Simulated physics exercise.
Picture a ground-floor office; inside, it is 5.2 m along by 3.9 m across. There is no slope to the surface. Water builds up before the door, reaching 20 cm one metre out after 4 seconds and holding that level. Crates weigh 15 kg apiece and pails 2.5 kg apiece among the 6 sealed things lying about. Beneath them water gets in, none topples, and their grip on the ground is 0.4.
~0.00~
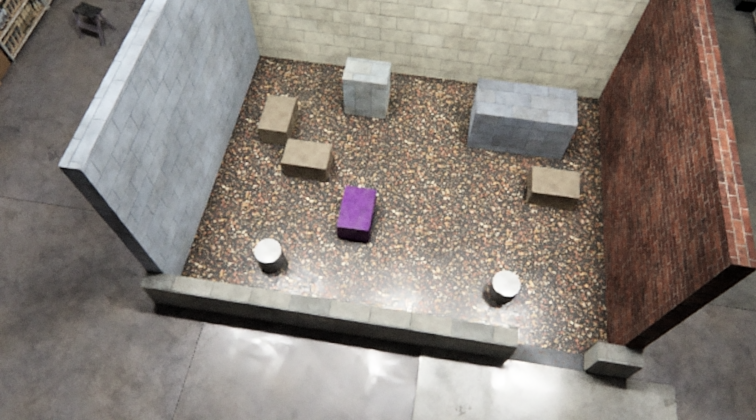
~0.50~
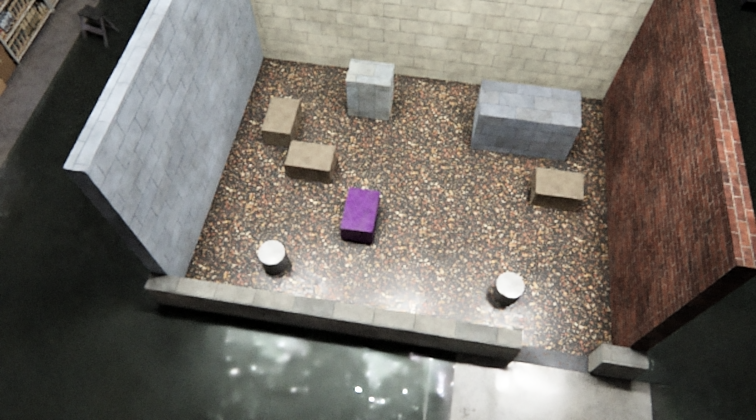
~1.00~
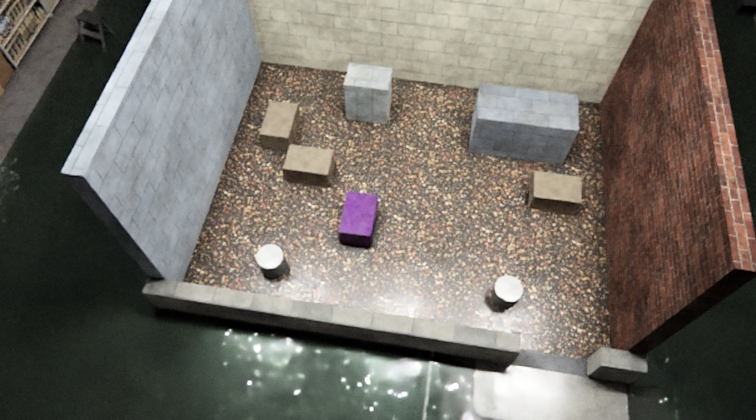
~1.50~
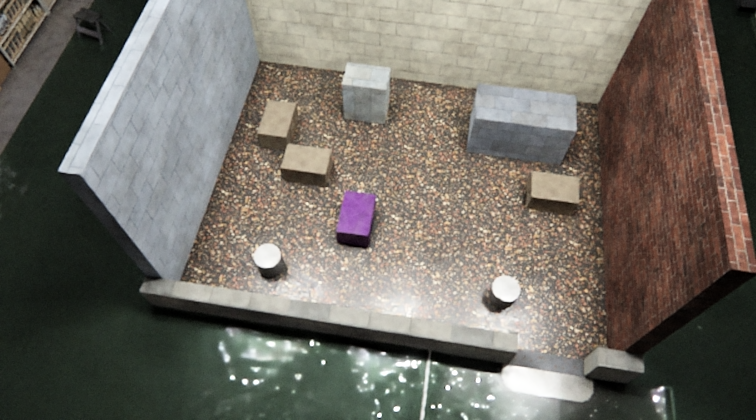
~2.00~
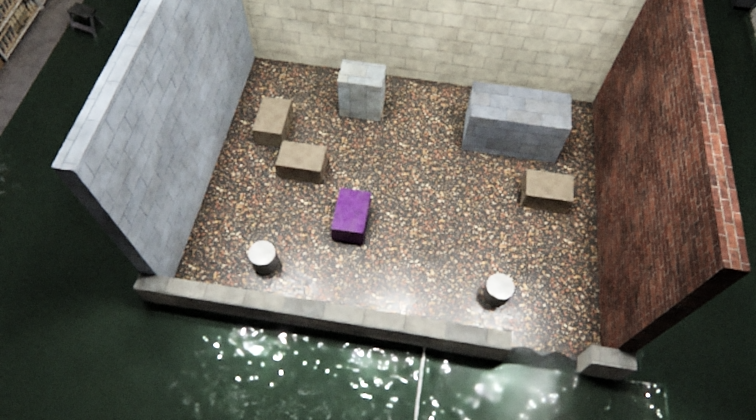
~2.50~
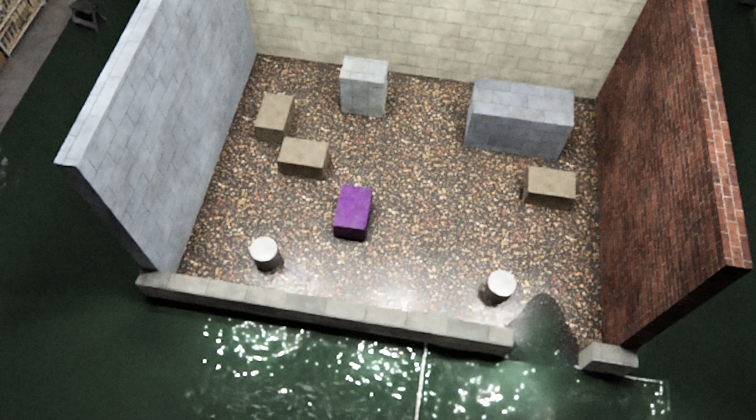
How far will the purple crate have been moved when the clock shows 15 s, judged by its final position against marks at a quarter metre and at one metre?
The purple crate will have moved less than a quarter metre.
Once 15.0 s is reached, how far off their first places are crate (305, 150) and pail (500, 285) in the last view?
Respectively 60 and 120 cm.
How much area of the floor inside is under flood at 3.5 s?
2.5 m2.
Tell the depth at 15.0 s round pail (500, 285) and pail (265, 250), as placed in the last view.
Around 4 cm and 8 cm.
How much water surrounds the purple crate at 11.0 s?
Roughly 3 cm.
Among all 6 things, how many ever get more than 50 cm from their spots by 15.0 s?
The number is 4.
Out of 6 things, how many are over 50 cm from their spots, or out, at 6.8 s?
At that moment it comes to 1.
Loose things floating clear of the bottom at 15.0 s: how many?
At that time the total is 4.
After 3.5 s the purple crate is near (353, 206), 0.0 m from its start, aground; 0 afloat.
After 6.8 s the purple crate is near (353, 206), 0.0 m from its start, aground; 1 afloat.
After 11.0 s the purple crate is near (353, 206), 0.0 m from its start, aground; 1 afloat.
After 15.0 s the purple crate is near (353, 206), 0.0 m from its start, aground; 4 afloat.
